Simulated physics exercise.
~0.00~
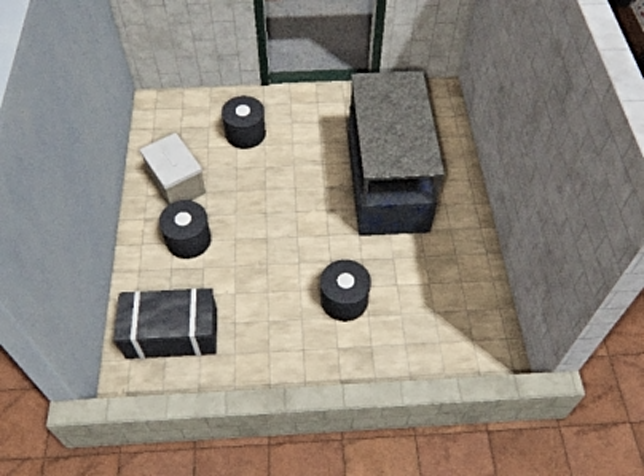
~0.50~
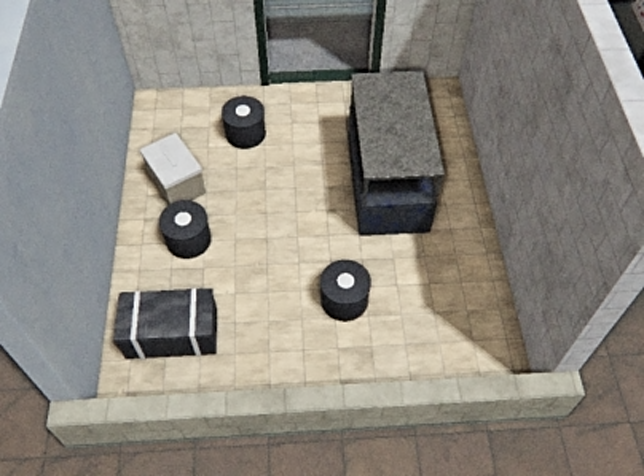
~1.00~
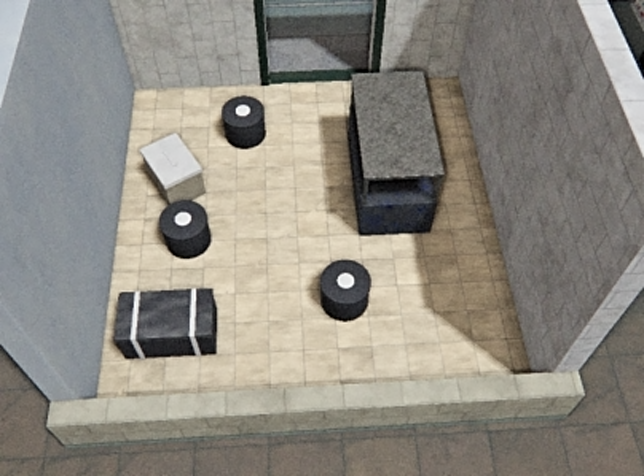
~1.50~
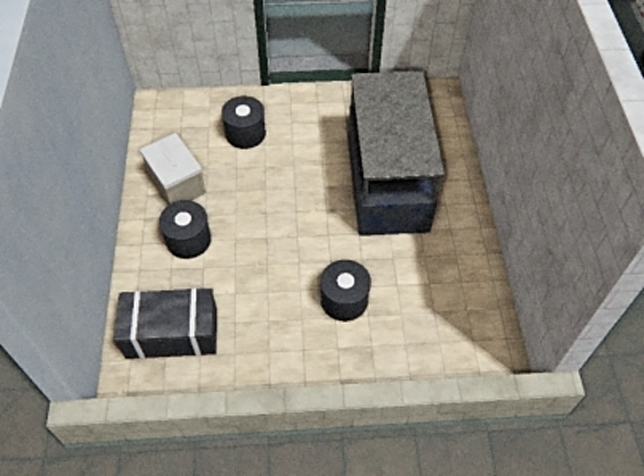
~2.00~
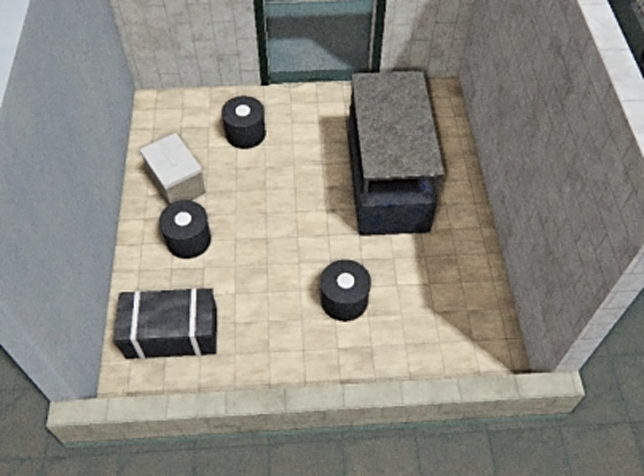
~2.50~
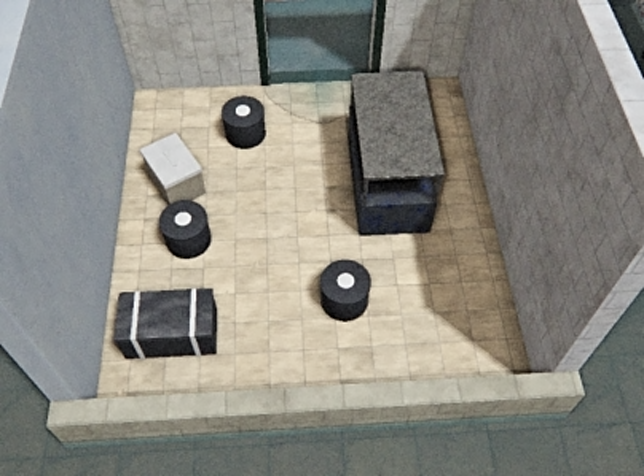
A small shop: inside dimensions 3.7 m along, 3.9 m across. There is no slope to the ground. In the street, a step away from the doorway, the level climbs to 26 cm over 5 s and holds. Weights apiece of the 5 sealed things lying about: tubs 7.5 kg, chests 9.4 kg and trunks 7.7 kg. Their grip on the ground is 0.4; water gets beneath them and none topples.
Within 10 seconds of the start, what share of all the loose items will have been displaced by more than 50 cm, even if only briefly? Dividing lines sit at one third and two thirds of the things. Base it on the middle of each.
I expect the share that gets shoved will be two thirds or beyond.
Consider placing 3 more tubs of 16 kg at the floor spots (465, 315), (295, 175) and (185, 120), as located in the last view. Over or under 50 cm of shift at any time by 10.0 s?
Well, it goes above, above, below.
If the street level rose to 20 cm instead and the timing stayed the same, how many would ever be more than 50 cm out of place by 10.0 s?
Count: 3.
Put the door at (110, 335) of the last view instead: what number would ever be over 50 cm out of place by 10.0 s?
The answer would then be 2.
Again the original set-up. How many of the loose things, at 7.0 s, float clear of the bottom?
That would be 3 of them.
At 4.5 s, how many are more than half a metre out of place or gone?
I make it 0 by then.
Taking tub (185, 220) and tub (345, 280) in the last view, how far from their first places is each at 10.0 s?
120 cm, 100 cm.
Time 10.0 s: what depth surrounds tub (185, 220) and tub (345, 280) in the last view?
Depths: Near 16 cm, then near 10 cm.
After 3.5 s 0 of 5 are over 50 cm from their spots; 0 afloat.
After 4.5 s 0 of 5 are over 50 cm from their spots; 0 afloat.
After 7.0 s 3 of 5 are over 50 cm from their spots; 3 afloat.
After 10.0 s 4 of 5 are over 50 cm from their spots, and 4 have been at some point; 5 afloat.
